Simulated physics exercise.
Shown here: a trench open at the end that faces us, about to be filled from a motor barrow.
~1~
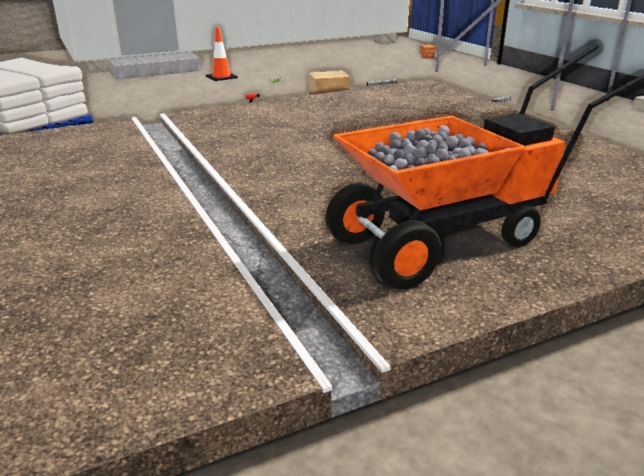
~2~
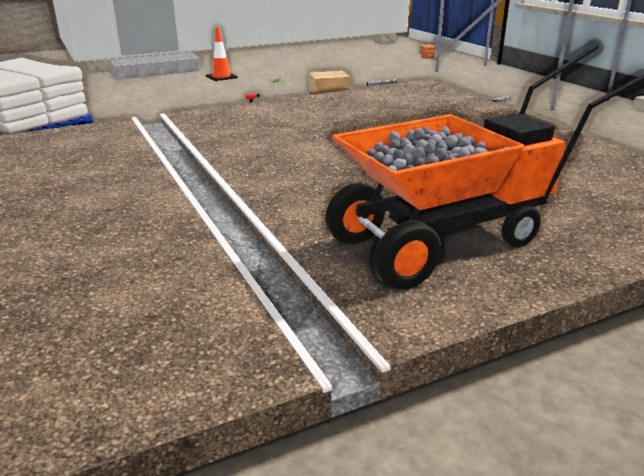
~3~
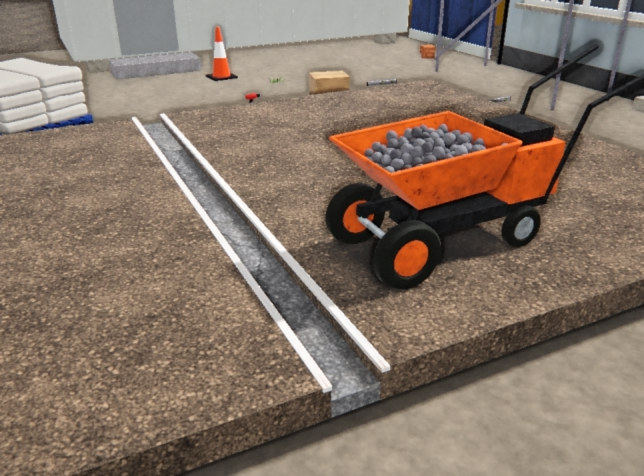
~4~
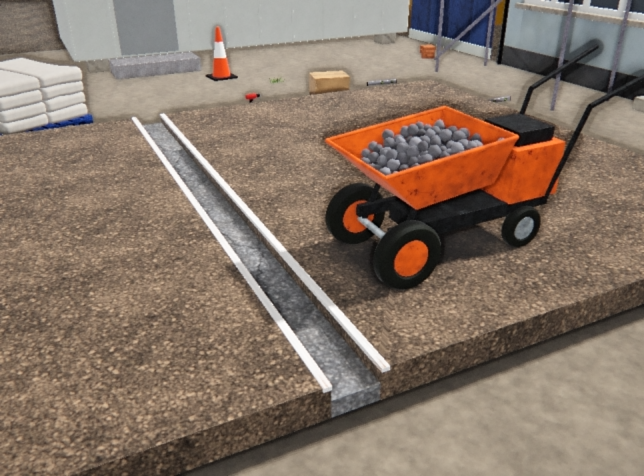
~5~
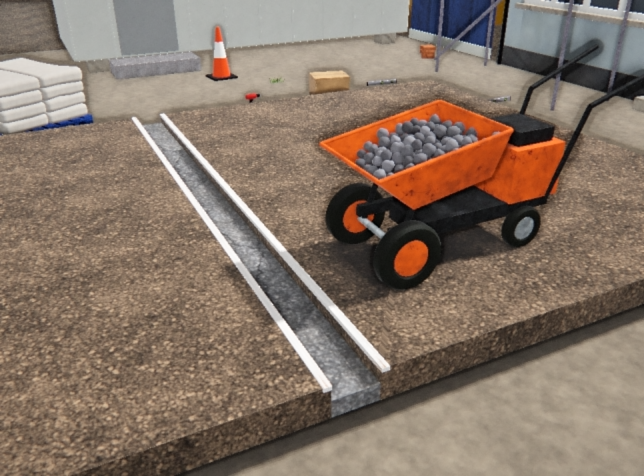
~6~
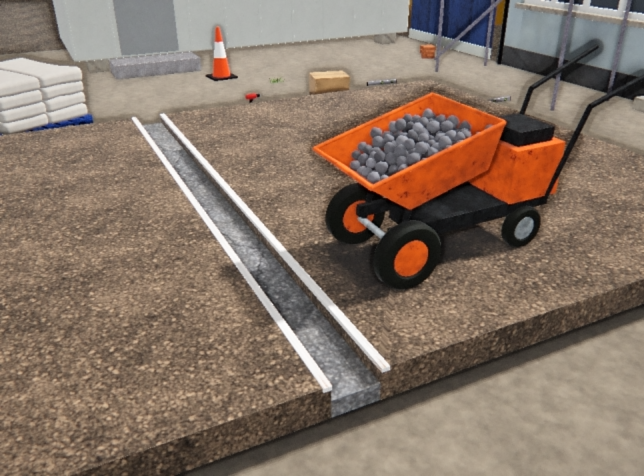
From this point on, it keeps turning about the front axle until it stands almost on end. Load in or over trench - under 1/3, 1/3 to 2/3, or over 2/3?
I'd say between one and two thirds of it lands in the trench.
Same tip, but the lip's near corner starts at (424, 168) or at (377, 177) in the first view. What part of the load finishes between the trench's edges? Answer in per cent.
From the first spot you get 60 percent, and from the second 30 percent.
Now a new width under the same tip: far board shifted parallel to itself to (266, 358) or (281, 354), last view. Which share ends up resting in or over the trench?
90 %, give or take, and then 80 %.
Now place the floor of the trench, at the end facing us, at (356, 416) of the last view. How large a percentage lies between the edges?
70 %.
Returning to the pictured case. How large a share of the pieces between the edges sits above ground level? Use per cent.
My guess is some 45 per cent.
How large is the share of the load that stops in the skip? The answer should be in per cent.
I reckon some 0 percent.
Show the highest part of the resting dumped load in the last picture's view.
Peak at rest, last frame: Around (274, 274).
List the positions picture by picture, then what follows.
In the first frame, lip of the skip near (395, 174), level; top of the load near (442, 149), round cobbles; first edge of the trench near (354, 331); far edge near (299, 348), the trench under half as wide as the skip, and shallow for its width.
In the second frame, lip of the skip near (394, 174), level; top of the load near (442, 148).
In the third frame, lip of the skip near (390, 176), tipped barely; top of the load near (439, 145).
In the fourth frame, lip of the skip near (385, 179), tipped a little; top of the load near (453, 146).
In the fifth frame, lip of the skip near (379, 183), tipped a little; top of the load near (440, 132).
In the sixth frame, lip of the skip near (371, 188), tipped clearly; top of the load near (441, 137); first edge of the trench near (354, 331); far edge near (299, 348).
Shortly afterwards, skip tipped steeply; the whole lot in the skip.
Next, skip tipped right over; the bulk in the skip; a little in or heaped over the trench; only a few beyond it; only a few falling.
Some moments later, skip tipped right over; a little in the skip; near half in or heaped over the trench; near a third beyond it.
In the end, skip tipped right over; only a few in the skip; only a few short of the trench; near half in or heaped over the trench; near a third beyond it.
